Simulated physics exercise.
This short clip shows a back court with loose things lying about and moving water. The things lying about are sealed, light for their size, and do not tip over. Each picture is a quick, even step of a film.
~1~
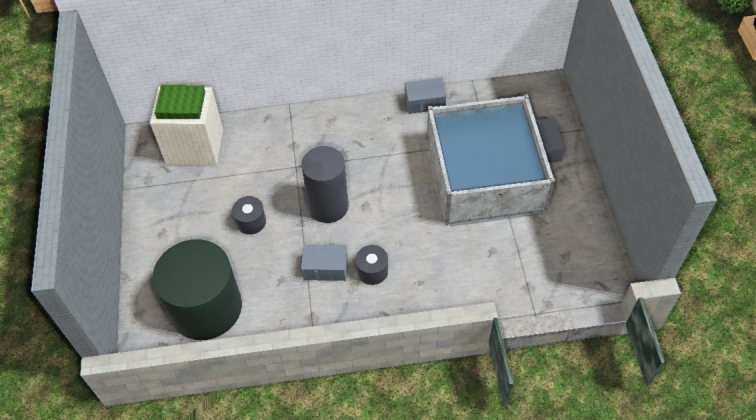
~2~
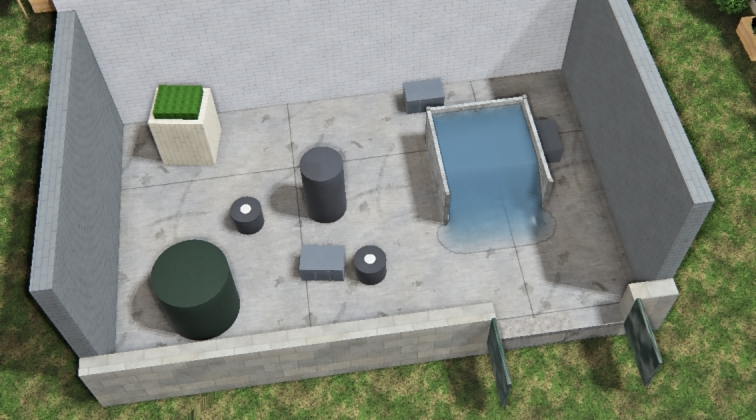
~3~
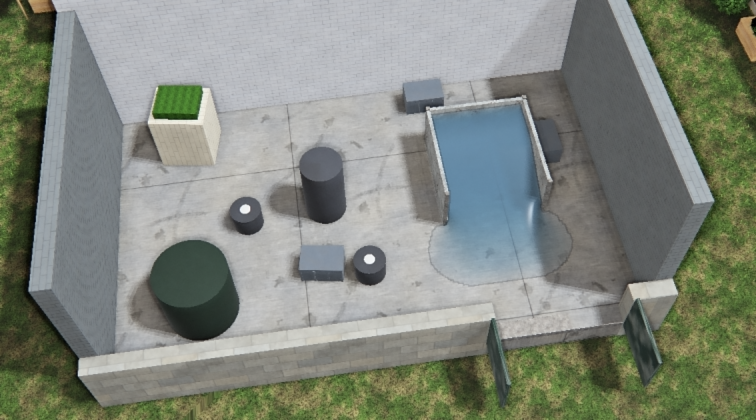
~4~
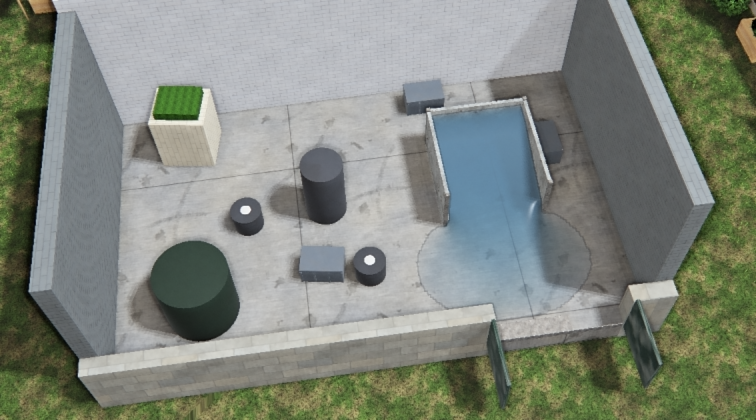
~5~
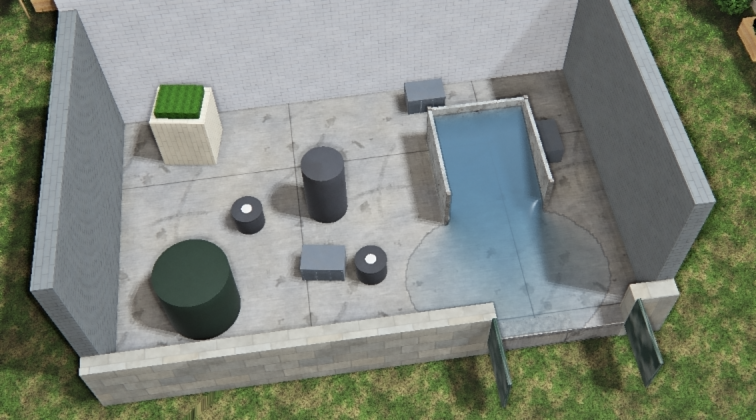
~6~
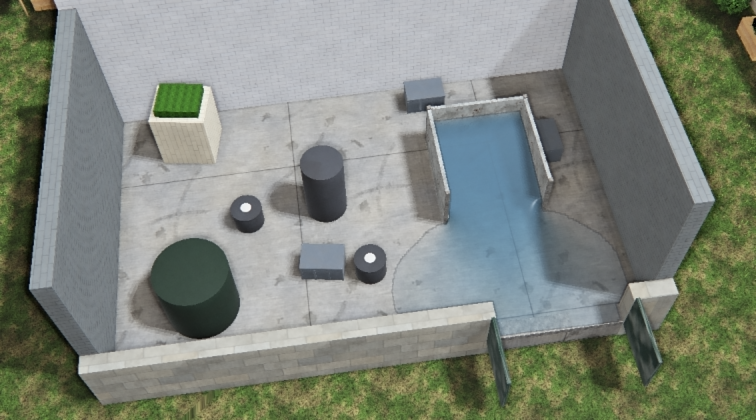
Walled courtyard with pool water pouring out through its open front side and spreading across paving toward the gateway, surrounding objects staying still.
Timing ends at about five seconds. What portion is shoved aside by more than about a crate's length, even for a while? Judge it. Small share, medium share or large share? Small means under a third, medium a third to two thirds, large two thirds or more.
A small share.
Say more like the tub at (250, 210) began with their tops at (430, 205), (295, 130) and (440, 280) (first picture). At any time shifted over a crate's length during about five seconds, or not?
First remains in place, second remains in place, third driven off.
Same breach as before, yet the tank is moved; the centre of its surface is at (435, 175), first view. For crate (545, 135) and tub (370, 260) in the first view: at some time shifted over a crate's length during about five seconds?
In the order asked: Lacked the distance and got displaced that much.
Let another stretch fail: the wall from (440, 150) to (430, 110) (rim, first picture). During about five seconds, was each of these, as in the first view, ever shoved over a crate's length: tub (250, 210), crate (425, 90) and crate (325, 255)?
First stays short of it, second stays short of it, third covers that distance.
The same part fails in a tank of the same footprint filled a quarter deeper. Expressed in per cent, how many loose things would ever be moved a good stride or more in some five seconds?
About 0 %.
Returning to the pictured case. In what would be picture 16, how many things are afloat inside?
Count: 0.
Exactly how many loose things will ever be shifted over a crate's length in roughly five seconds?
The count is 0.
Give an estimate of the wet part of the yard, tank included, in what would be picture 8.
My figure is about 25 percent.
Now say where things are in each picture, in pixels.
The first frame shows a tub at (248, 209) rests on the ground; a crate at (324, 257), on the bottom; 0 of 5 have shifted.
The second frame shows a tub at (246, 209) rests on the ground; a crate at (322, 257), on the bottom; 0 of 5 have shifted.
The third frame shows a tub at (245, 209), on the bottom; a crate at (322, 258), on the bottom; 0 of 5 have shifted.
The fourth frame shows a tub at (246, 210) rests on the ground; a crate at (322, 258), on the bottom; 0 of 5 have shifted.
The fifth frame shows a tub at (247, 209), on the bottom; a crate at (323, 257), on the bottom; 0 of 5 have shifted.
The sixth frame shows a tub at (246, 208), on the bottom; a crate at (322, 256) rests on the ground; 0 of 5 have shifted.
A moment on, 0 of 5 are well off their spots; 0 afloat.
Next, 0 of 5 are well off their spots; 0 afloat.
Later, 0 of 5 are well off their spots; 0 afloat.
In the end, 0 of 5 are well off their spots, and 0 have been at some point; 0 afloat.
